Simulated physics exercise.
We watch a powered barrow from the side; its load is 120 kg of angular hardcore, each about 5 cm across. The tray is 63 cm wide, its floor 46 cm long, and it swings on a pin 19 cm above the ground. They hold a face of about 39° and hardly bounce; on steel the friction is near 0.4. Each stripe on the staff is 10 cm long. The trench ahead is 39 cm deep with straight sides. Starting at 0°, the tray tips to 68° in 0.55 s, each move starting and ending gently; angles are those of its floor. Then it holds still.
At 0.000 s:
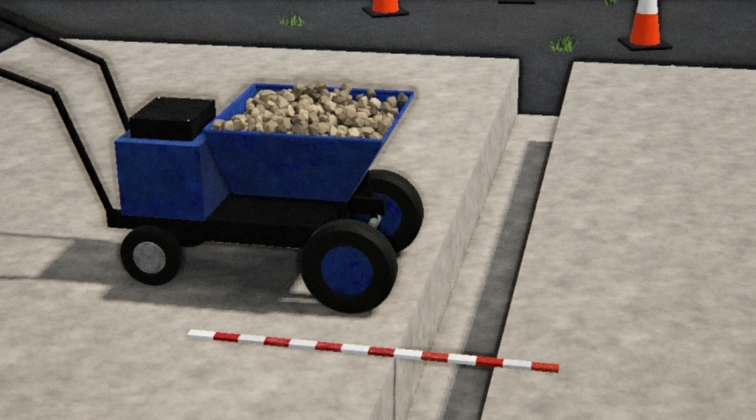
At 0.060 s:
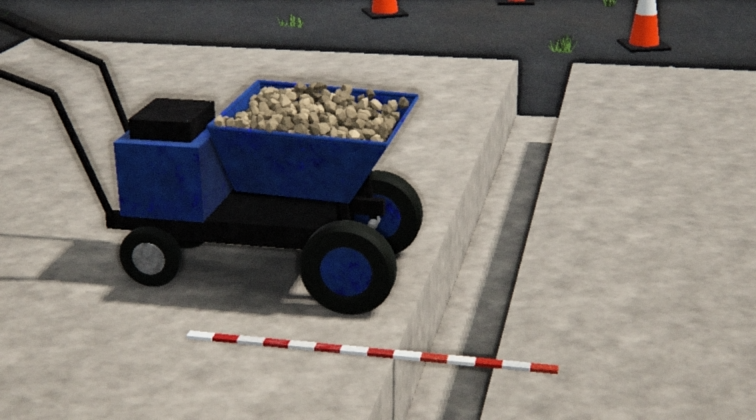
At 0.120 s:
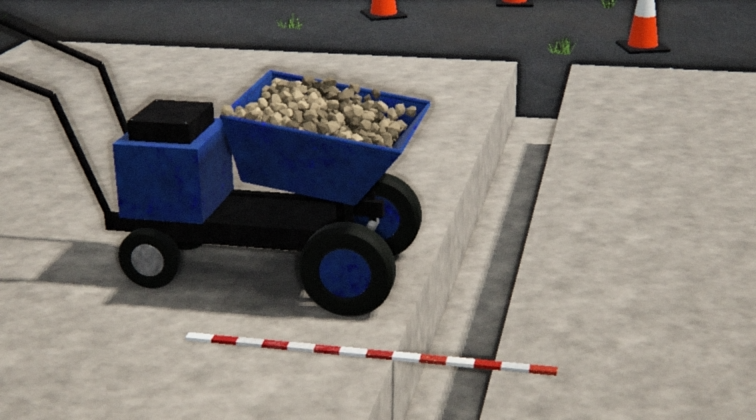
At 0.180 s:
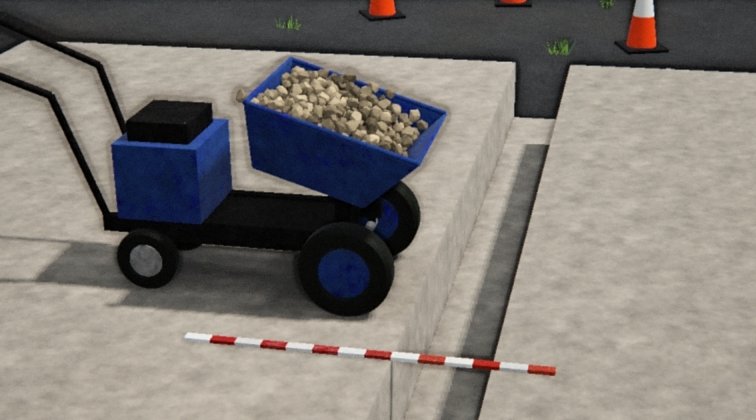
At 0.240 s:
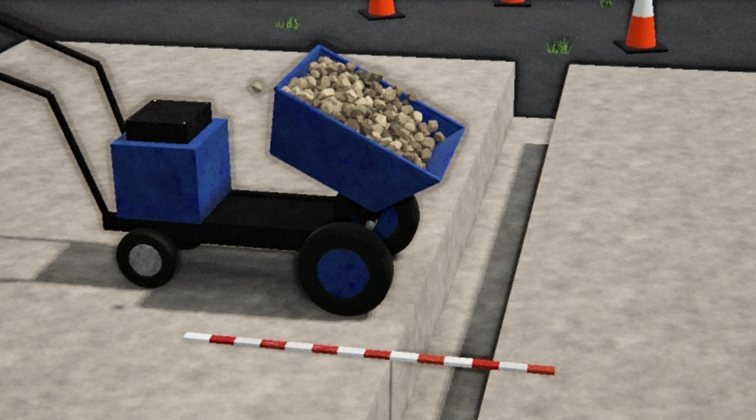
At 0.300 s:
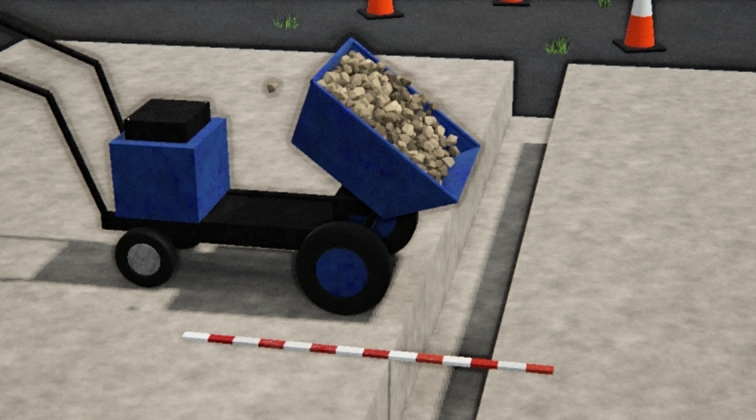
On a pale concrete surface beside a narrow trench, a small blue powered barrow stands still with its tray full of angular stones. The tray begins rising gently at its left end, then swings up steeply toward the right, while a stray stone or two leaves the raised back edge.
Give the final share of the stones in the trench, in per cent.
About 10 per cent.
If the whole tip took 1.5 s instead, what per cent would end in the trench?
It would be near 20 per cent.
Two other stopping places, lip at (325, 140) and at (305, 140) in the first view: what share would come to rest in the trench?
About 40 and 55 per cent.
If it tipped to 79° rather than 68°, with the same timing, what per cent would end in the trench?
It would be near 20 per cent.
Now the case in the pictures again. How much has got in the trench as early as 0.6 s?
Some 0 per cent.
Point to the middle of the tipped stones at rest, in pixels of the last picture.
Around (574, 293).
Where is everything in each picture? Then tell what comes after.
In the first picture, the tray is at 0°, its lip at (382, 142); the top of the load is at (315, 94).
In the second picture, the tray is at 2°, its lip at (387, 145); the top of the load is at (310, 93); the stones move at 0.5 m/s on average.
The third picture shows lip at (400, 153), floor tilted 8°, highest stones at (292, 87); the stones move at 1.0 m/s on average.
In the fourth picture, the tray is at 17°, its lip at (419, 165); the top of the load is at (299, 78); the stones move at 1.4 m/s on average.
The fifth picture shows lip at (439, 181), floor tilted 28°, highest stones at (324, 69); the stones move at 1.6 m/s on average.
The sixth picture shows lip at (457, 202), floor tilted 39°, highest stones at (353, 64); the stones move at 1.7 m/s on average.
After 0.4 s the floor is at 57°; 100 % in the tray; the foremost stones are at (477, 201).
After 0.6 s the floor is at 68°; 70 % in the tray, 1 % in the trench, 29 % past the trench; the foremost stones are at (588, 304).
After 1.0 s the floor is at 68°; 38 % in the tray, 1 % in the trench, 61 % past the trench; the foremost stones are past the picture's edge.
After 3.0 s the floor is at 68°; 30 % in the tray, 10 % in the trench, 60 % past the trench; the foremost stones are past the picture's edge.
